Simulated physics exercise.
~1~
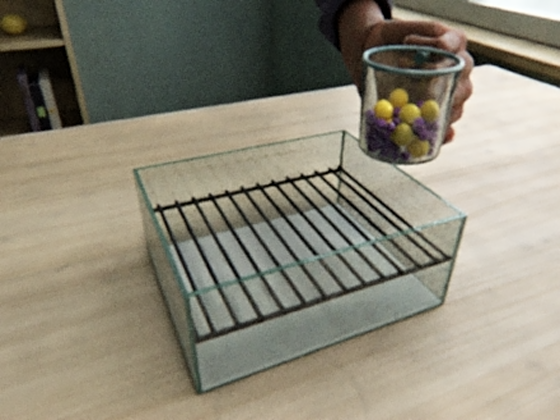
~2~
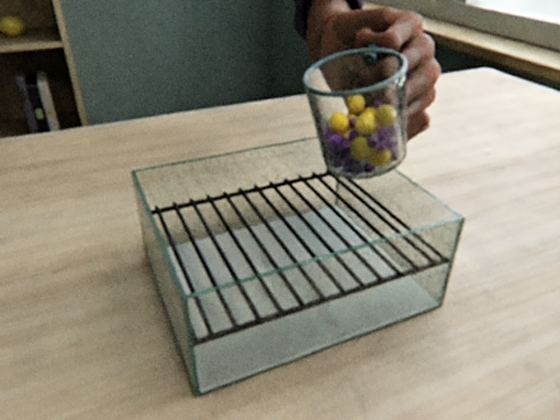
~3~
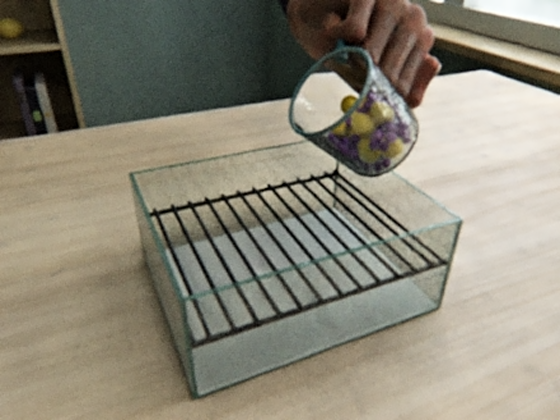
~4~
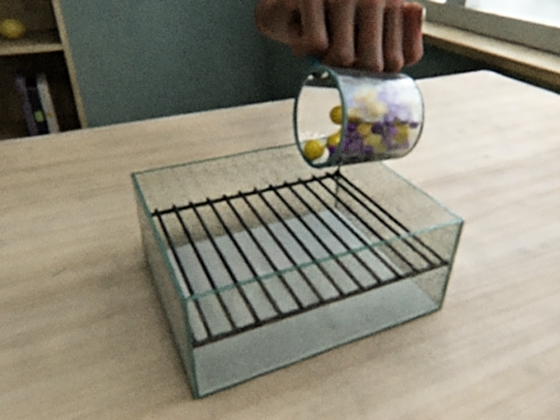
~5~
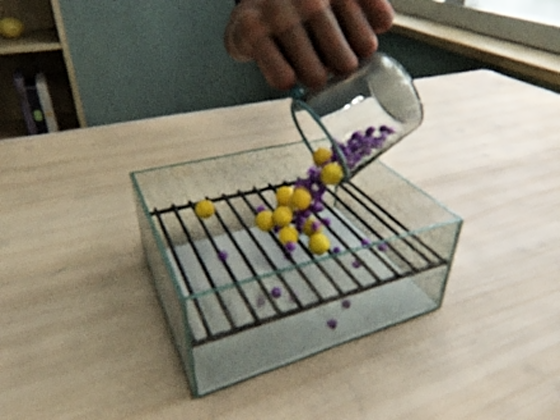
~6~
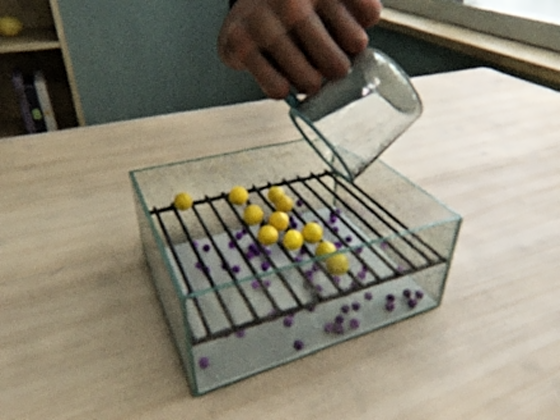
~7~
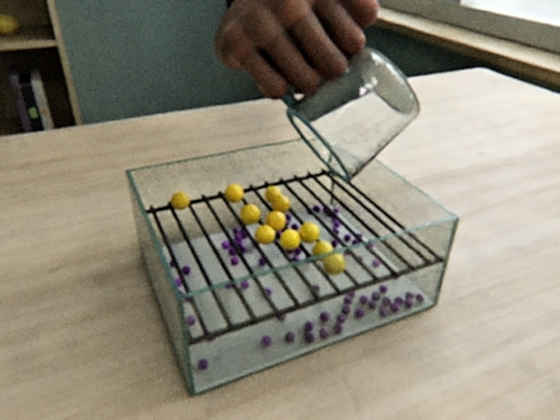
A hand tips a clear cup of yellow balls and smaller purple beads over a wire rack set in a glass box, pouring until the cup is empty. The purple beads drop between the wires and scatter below, while the yellow balls stay on top of the rack.
